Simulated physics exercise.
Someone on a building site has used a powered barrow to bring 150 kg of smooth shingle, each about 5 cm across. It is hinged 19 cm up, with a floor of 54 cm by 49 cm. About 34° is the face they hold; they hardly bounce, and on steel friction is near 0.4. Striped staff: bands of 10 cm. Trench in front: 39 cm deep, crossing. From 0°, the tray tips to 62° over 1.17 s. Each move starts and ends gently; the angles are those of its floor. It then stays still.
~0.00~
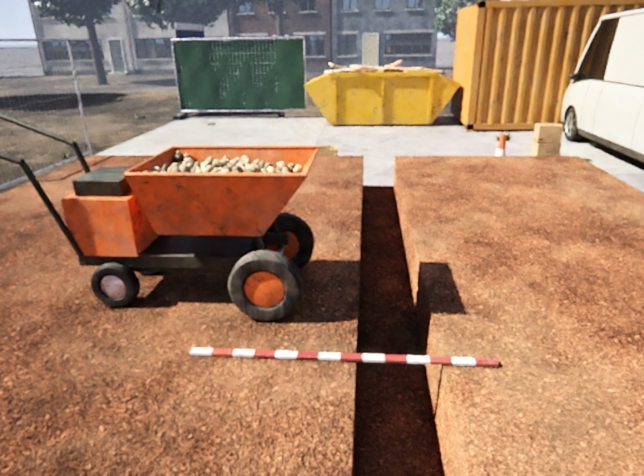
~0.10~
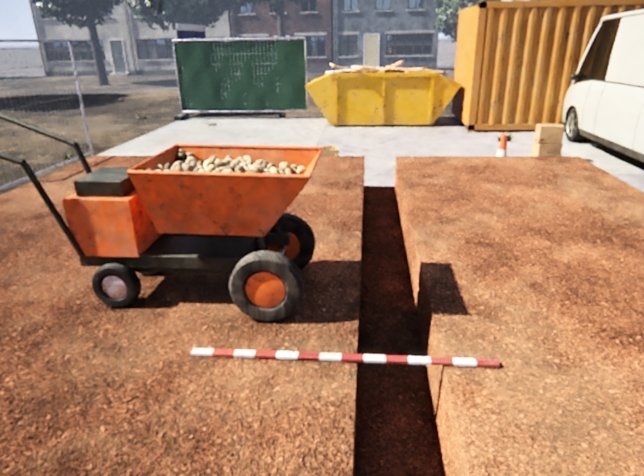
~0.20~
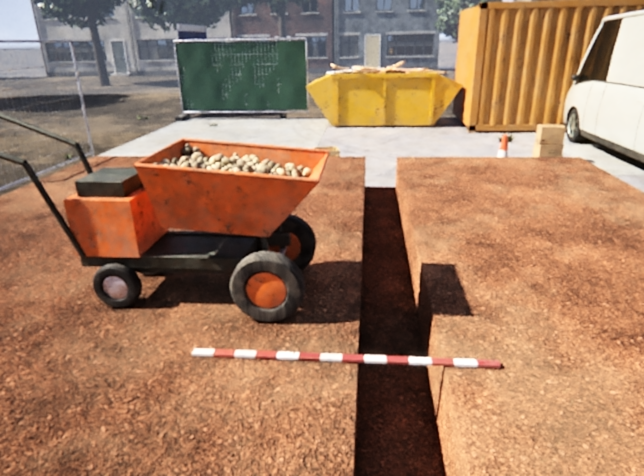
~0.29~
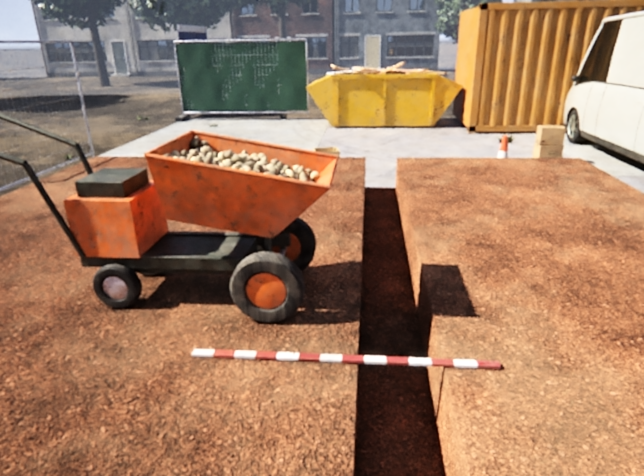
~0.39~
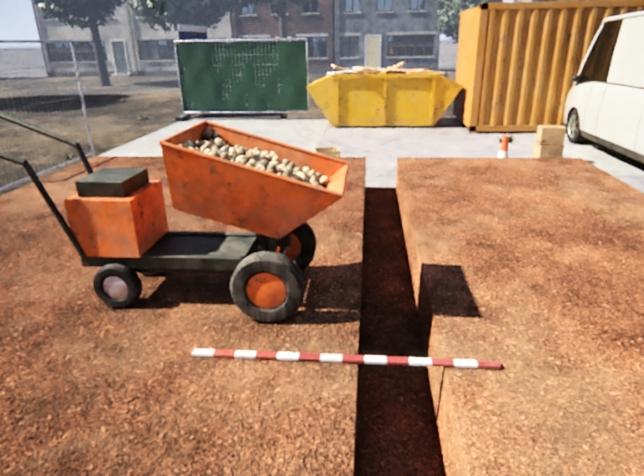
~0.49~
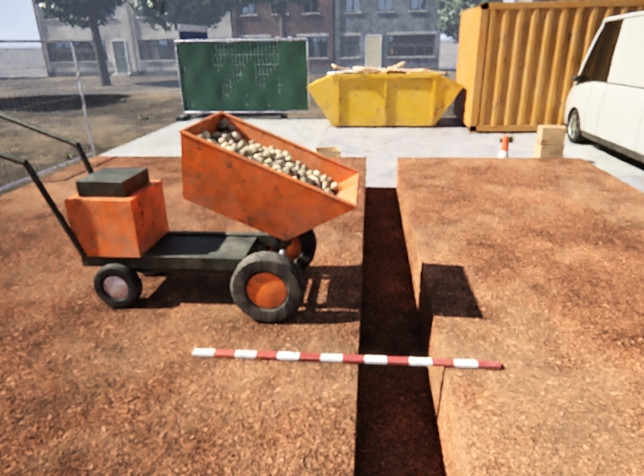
At first, an orange powered barrow loaded with pale rounded stones stands level on reddish ground, left of a narrow trench with a red-and-white striped staff lying across it. Then the tray slowly tilts, its rear rising and its front lip extending toward the trench, while the wheels stay still.
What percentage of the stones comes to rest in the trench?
About 57 per cent.
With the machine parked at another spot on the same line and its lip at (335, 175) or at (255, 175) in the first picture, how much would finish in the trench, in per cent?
That gives roughly 30 per cent and roughly 90 per cent.
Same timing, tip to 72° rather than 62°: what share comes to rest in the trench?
About 65 per cent would end up in the trench.
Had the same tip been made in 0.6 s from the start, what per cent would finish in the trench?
Expected share: Around 45%.
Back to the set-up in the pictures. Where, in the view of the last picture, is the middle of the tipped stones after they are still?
(416, 339).
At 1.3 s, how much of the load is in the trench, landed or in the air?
15 per cent or so by then.
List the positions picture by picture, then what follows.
In the first picture, the tray is at 0°, its lip at (306, 176); the top of the load is at (200, 163).
In the second picture, lip at (310, 177), floor tilted 1°, highest stones at (199, 160); the stones move at 0.2 m/s on average.
In the third picture, the tray is at 5°, its lip at (319, 181); the top of the load is at (199, 157); the stones move at 0.4 m/s on average.
In the fourth picture, the tray is at 10°, its lip at (330, 188); the top of the load is at (202, 150); the stones move at 0.5 m/s on average.
In the fifth picture, the tray is at 16°, its lip at (343, 196); the top of the load is at (209, 141); the stones move at 0.7 m/s on average.
In the sixth picture, the tray is at 24°, its lip at (356, 207); the top of the load is at (222, 133); the stones move at 0.7 m/s on average.
After 0.9 s the floor is at 52°; 100 % in the tray; the foremost stones are at (380, 237).
After 1.3 s the floor is at 62°; 71 % in the tray, 17 % in the trench, 12 % past the trench; the foremost stones are at (475, 302).
After 1.6 s the floor is at 62°; 40 % in the tray, 27 % in the trench, 33 % past the trench; the foremost stones are at (555, 297).
After 3.6 s the floor is at 62°; 9 % in the tray, 57 % in the trench, 35 % past the trench; the foremost stones are at (632, 315).
